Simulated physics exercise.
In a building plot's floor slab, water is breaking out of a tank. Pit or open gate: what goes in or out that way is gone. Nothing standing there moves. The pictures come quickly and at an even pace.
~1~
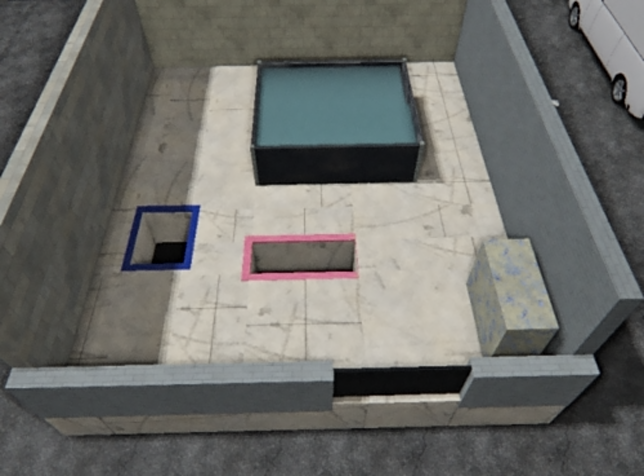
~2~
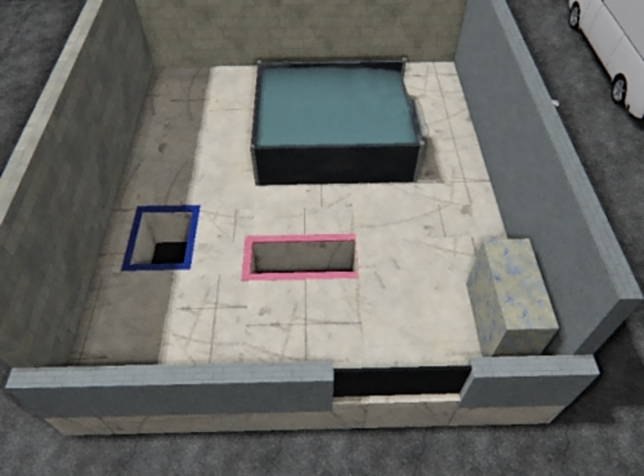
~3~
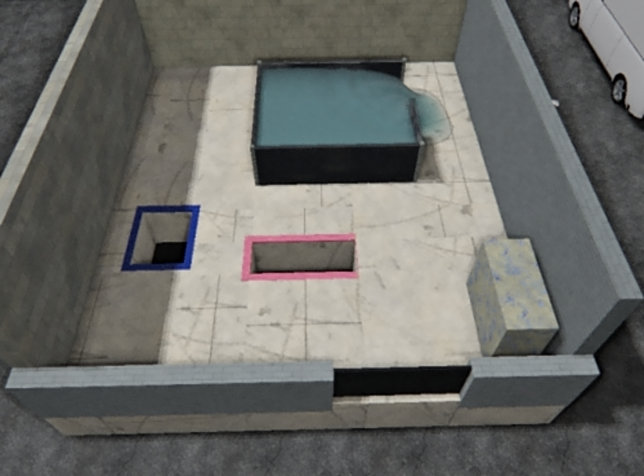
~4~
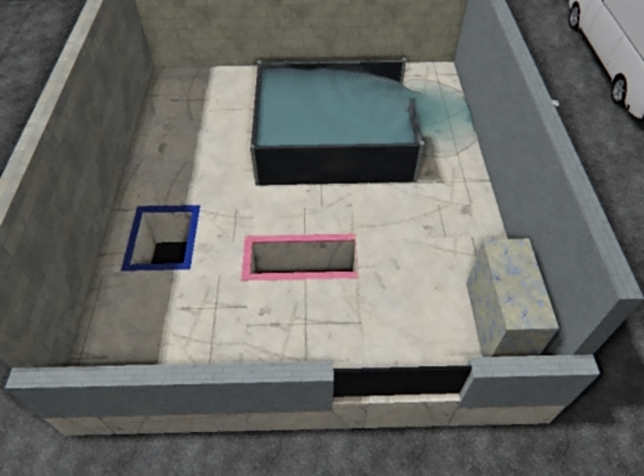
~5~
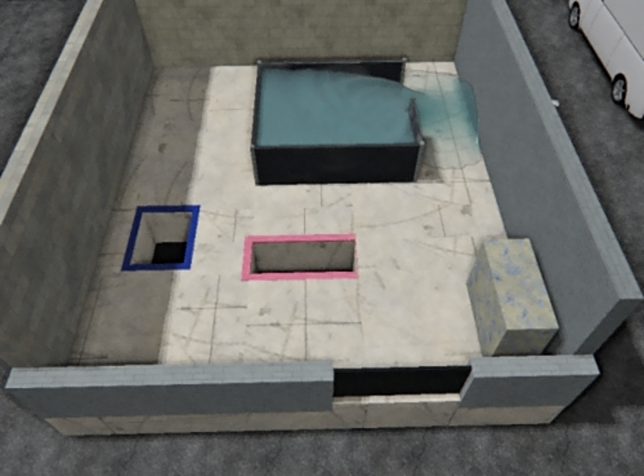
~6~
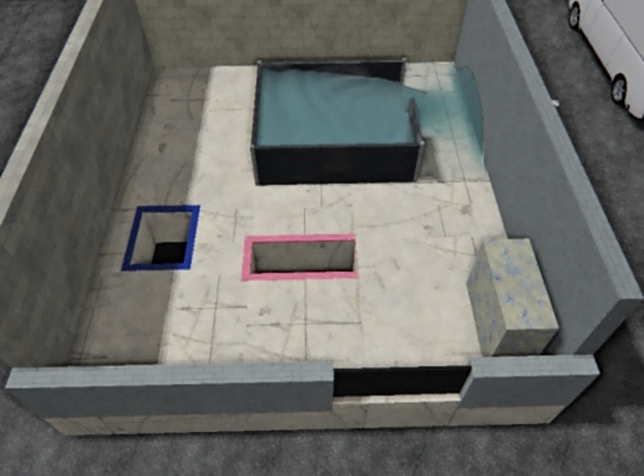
In a walled concrete plot, water pours from a tank's right side and spreads to the wall.
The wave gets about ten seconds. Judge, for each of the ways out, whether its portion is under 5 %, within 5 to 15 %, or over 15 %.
My judgement: The gate's portion is under 5 %; the blue pit's portion is over 15 %; the pink pit's portion is within 5 to 15 %.
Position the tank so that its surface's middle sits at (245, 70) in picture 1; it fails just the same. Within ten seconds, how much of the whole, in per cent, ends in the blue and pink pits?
Blue 10 %, pink 12 %.
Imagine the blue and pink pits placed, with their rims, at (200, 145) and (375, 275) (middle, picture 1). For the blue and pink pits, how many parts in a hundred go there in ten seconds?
The blue pit receives 10 per cent and the pink pit 15 per cent.
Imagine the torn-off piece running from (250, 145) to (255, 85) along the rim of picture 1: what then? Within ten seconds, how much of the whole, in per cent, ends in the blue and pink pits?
I'd say the blue pit gets around 35 percent and the pink pit around 4 percent.
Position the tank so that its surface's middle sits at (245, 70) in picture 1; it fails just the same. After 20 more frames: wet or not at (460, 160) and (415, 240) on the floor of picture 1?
Submerged, submerged.
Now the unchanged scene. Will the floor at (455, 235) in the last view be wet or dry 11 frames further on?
Looks like it ends up waterlogged.
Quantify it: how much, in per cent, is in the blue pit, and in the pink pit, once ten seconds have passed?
In turn 18 and 8 per cent.
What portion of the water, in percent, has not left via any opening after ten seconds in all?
Roughly 76 parts in every hundred.
A moment on, water covers 15 % of the floor; the gate 0 %, the blue pit 0 %, the pink pit 0 %.
Next, water covers 30 % of the floor; the gate 0 %, the blue pit 0 %, the pink pit 0 %.
Then, water covers 55 % of the floor; the gate 0 %, the blue pit 0 %, the pink pit 1 %.
Later, water covers 90 % of the floor; the gate 0 %, the blue pit 2 %, the pink pit 2 %.
In the end, water covers 100 % of the floor; the gate 0 %, the blue pit 17 %, the pink pit 7 %.
